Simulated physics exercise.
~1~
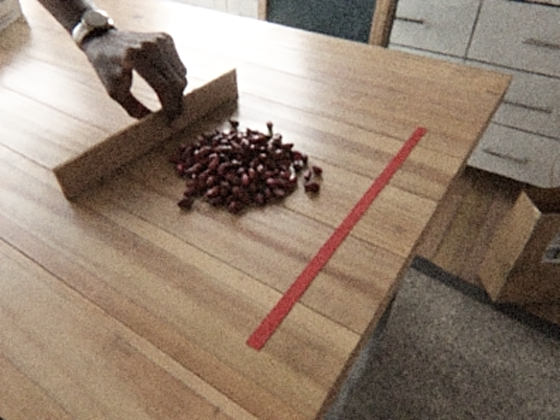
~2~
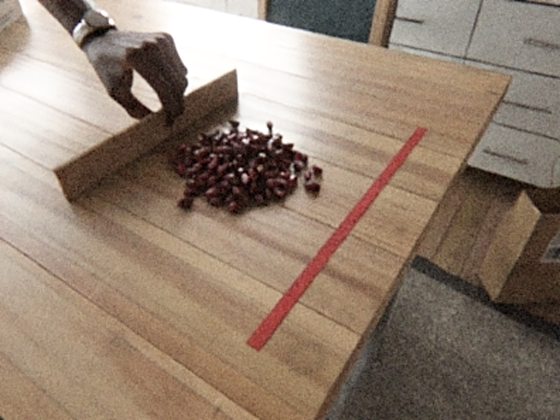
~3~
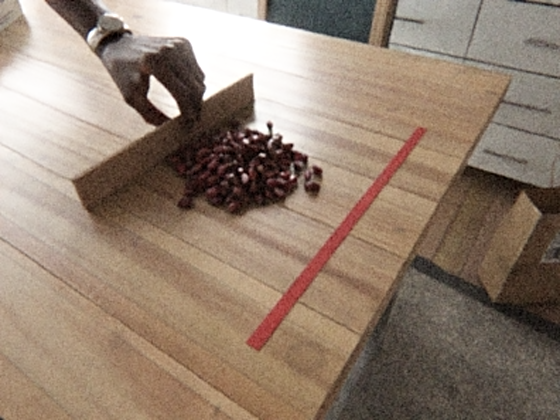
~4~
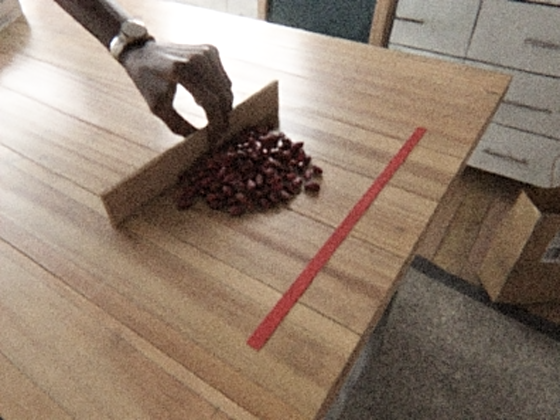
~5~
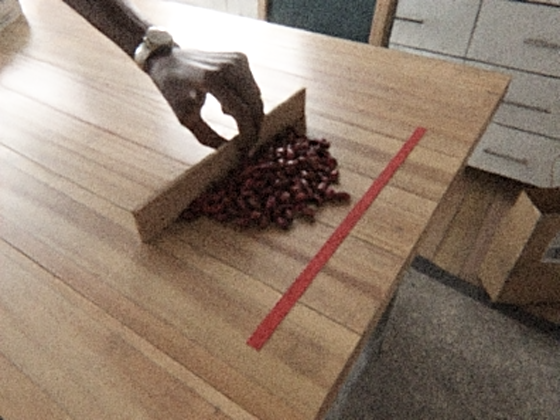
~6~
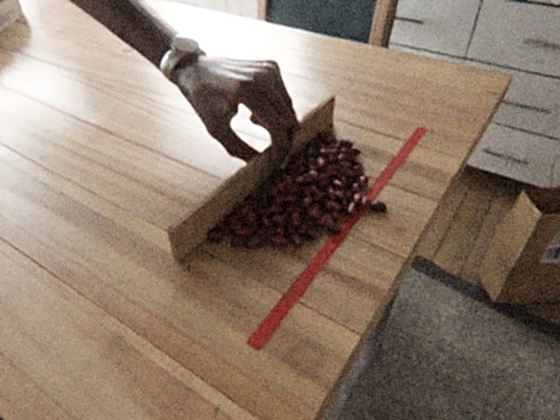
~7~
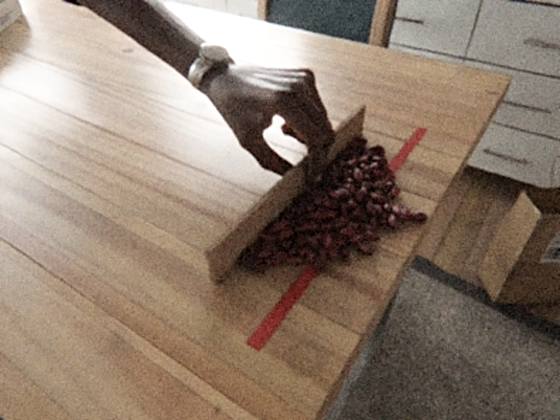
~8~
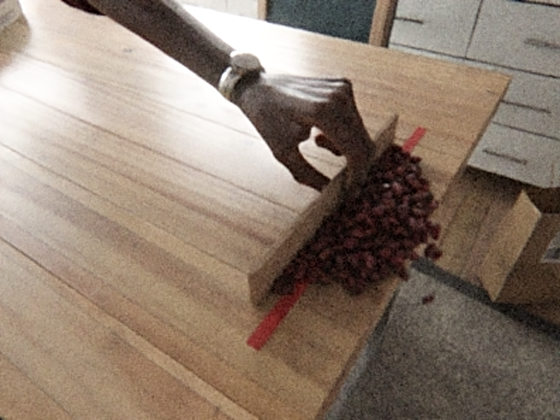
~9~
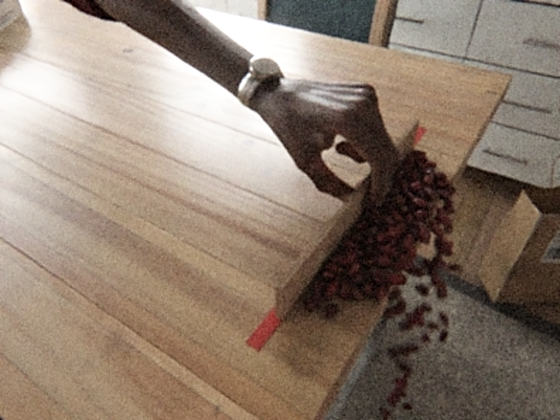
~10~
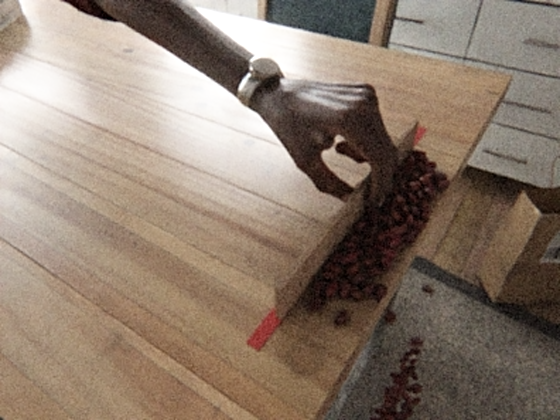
A hand wearing a wristwatch holds a piece of card upright on a wooden table, behind a heap of small dark red things, with a strip of red tape near the table's edge. After a brief pause, the hand slides the card to the right until it meets the heap and pushes it along. The heap spreads across the tape and reaches the edge, where the first few pieces drop. The card stops at the tape as more pieces spill toward the grey floor covering. Finally, the card stays still, with roughly half the heap over the edge and the rest on the table.
